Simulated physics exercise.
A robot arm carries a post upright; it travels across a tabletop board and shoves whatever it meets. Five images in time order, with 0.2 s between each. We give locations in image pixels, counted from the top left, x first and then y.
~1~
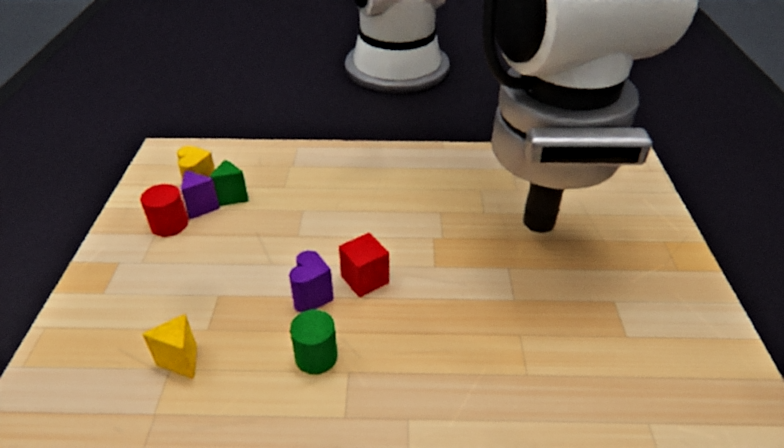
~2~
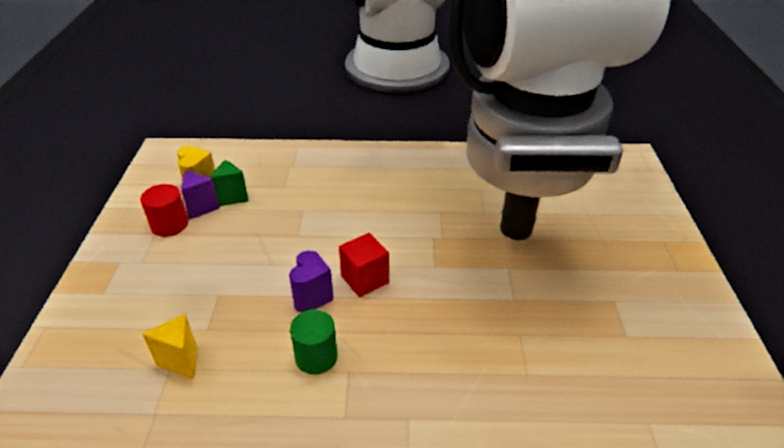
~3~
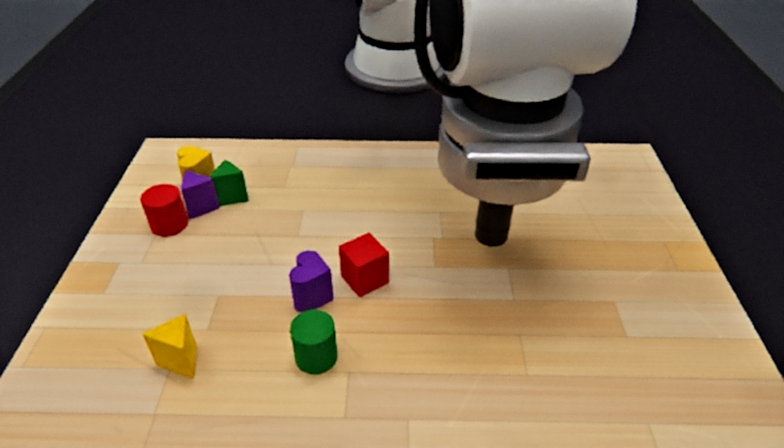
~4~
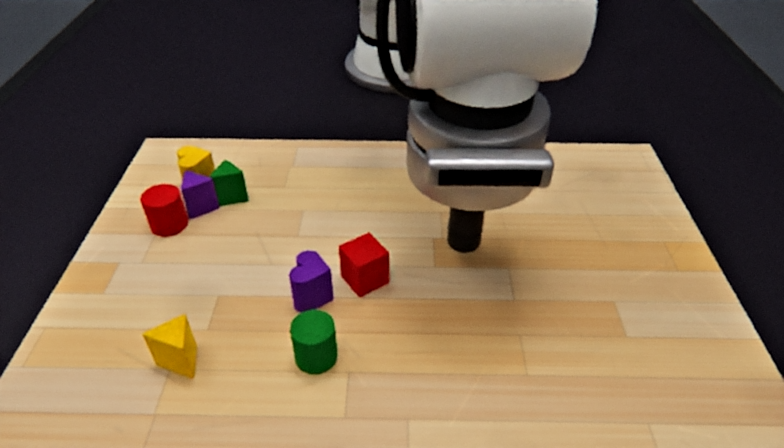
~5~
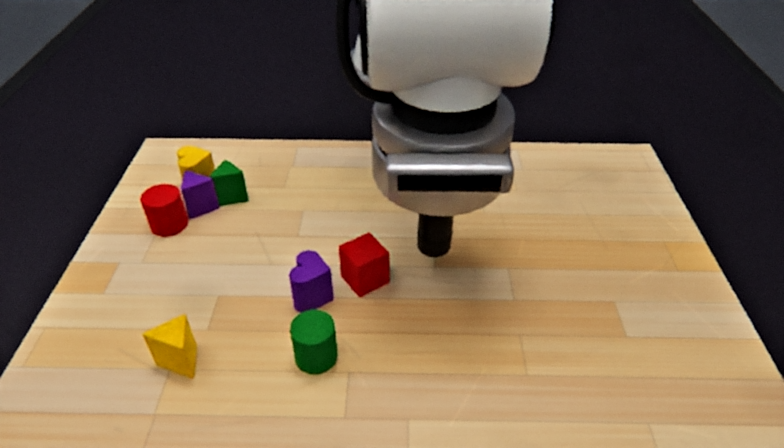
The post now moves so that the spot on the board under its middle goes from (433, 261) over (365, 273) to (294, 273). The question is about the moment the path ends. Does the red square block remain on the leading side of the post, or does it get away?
Beside or behind, I predict.
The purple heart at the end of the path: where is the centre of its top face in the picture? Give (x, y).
At the end it should sit near (248, 292).
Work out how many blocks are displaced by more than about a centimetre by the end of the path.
By the end, two blocks will have moved.
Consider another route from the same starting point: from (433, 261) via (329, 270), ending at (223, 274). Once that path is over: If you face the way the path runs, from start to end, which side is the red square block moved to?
It will end up to the left.
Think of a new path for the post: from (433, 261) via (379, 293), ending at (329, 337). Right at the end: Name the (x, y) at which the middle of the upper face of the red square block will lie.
Answer: (335, 257).
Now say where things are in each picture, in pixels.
In the first frame, post's lower end (539, 223); purple heart (309, 266); green circular block (312, 326); red square block (364, 249).
In the second frame, post (516, 230); blocks still.
In the third frame, post (491, 237); blocks still.
In the fourth frame, post (464, 242); blocks still.
In the fifth frame, post (434, 247); purple heart (309, 266); green circular block (312, 326); red square block (364, 249).
On the path given first. One third of the way, post (387, 255); red square block (354, 251).
Two thirds of the way, post (339, 262); purple heart (273, 278), turned 15° anticlockwise; red square block (305, 261).
At the end, post (292, 259); purple heart (248, 292), turned 35° anticlockwise; green circular block still; red square block (273, 267), turned 35° anticlockwise.
